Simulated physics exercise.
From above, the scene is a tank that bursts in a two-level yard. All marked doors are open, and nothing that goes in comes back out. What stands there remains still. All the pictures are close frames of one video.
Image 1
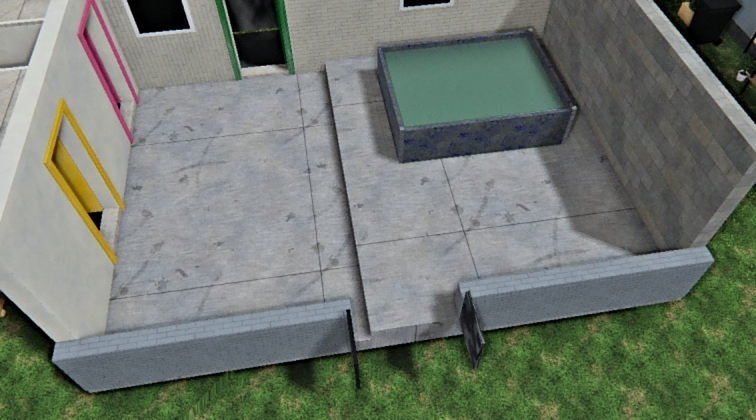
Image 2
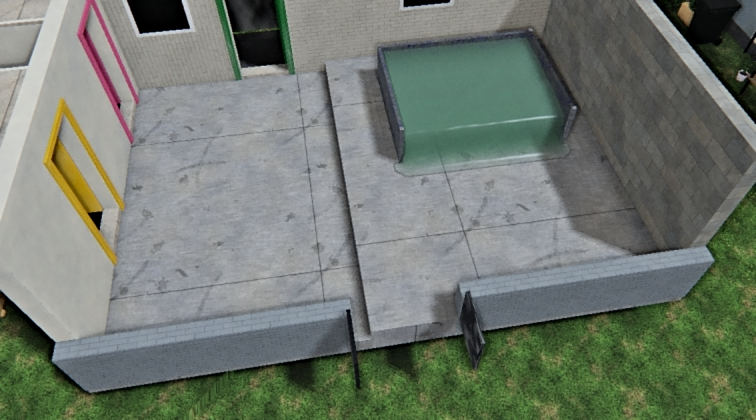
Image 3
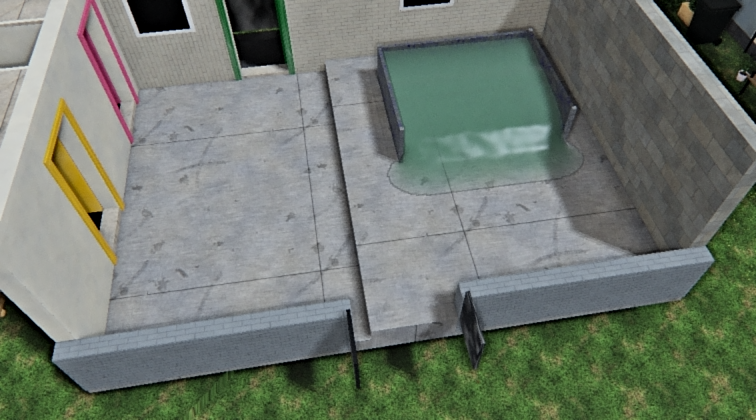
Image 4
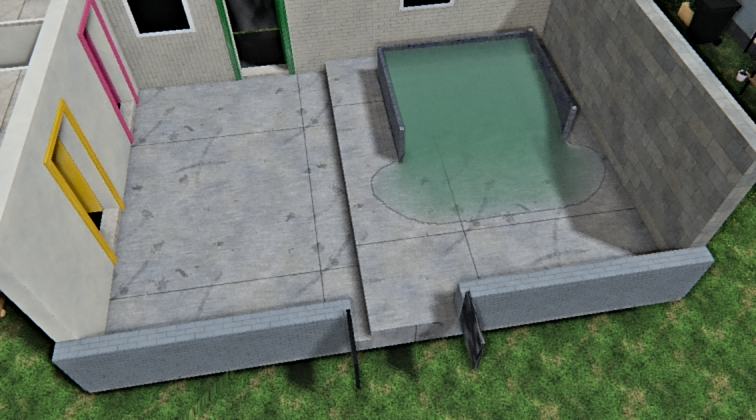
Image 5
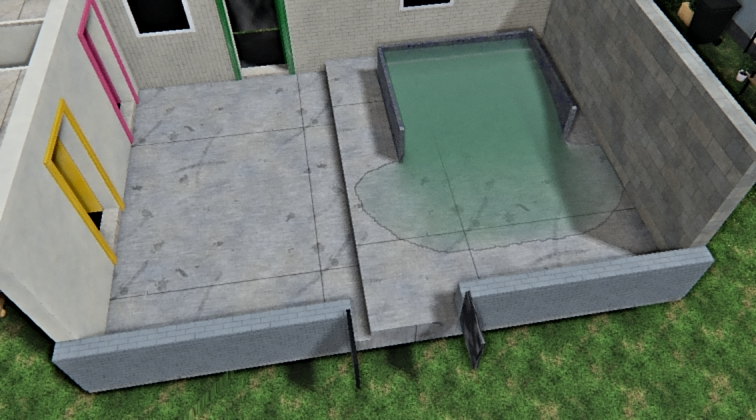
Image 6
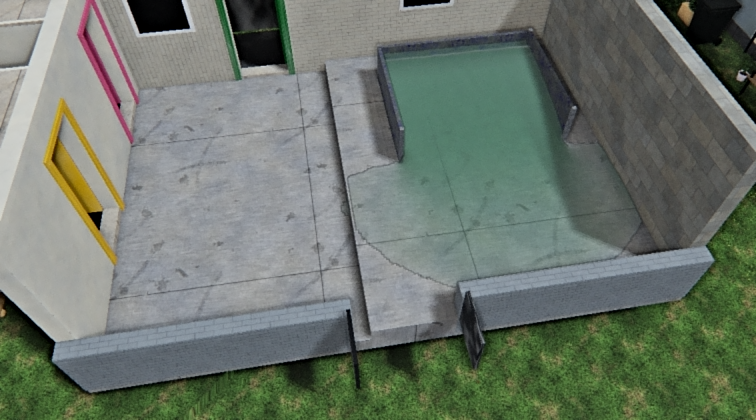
Green water bursts from the front of a raised tank and spreads across the paved yard.
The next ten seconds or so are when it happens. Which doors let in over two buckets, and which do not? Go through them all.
Outcome: The green door will not count as flooded. The yellow door will not count as flooded. The pink door will not count as flooded.
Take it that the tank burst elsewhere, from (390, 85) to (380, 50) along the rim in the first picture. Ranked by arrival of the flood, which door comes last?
It is the door marked yellow.
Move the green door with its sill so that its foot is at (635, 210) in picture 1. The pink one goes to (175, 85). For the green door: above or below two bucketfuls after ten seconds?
My guess is that the green door tops the mark by then.
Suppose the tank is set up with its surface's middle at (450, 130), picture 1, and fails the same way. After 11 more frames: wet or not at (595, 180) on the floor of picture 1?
Answer: Submerged.
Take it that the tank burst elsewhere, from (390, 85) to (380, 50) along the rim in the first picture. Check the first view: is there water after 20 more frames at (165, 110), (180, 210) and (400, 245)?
Taking each in turn, they come out watered, watered, kept dry.
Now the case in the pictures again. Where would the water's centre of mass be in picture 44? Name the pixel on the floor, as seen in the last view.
About (414, 180).
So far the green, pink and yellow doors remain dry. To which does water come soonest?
Going by the pictures, it would be the door marked yellow.
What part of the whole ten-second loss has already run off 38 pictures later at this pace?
Estimated share: Close to 80 %.
A moment on, water covers 30 % of the floor; the green door not reached, the yellow door not reached, the pink door not reached.
Next, water covers 35 % of the floor; the green door not reached, the yellow door not reached, the pink door not reached.
Then, water covers 45 % of the floor; the green door not reached, the yellow door not reached, the pink door not reached.
Later, water covers 80 % of the floor; the green door not reached, the yellow door wet at the sill, nothing in, the pink door wet at the sill, nothing in.
In the end, water covers 90 % of the floor; the green door under two buckets in, the yellow door wet at the sill, nothing in, the pink door wet at the sill, nothing in.
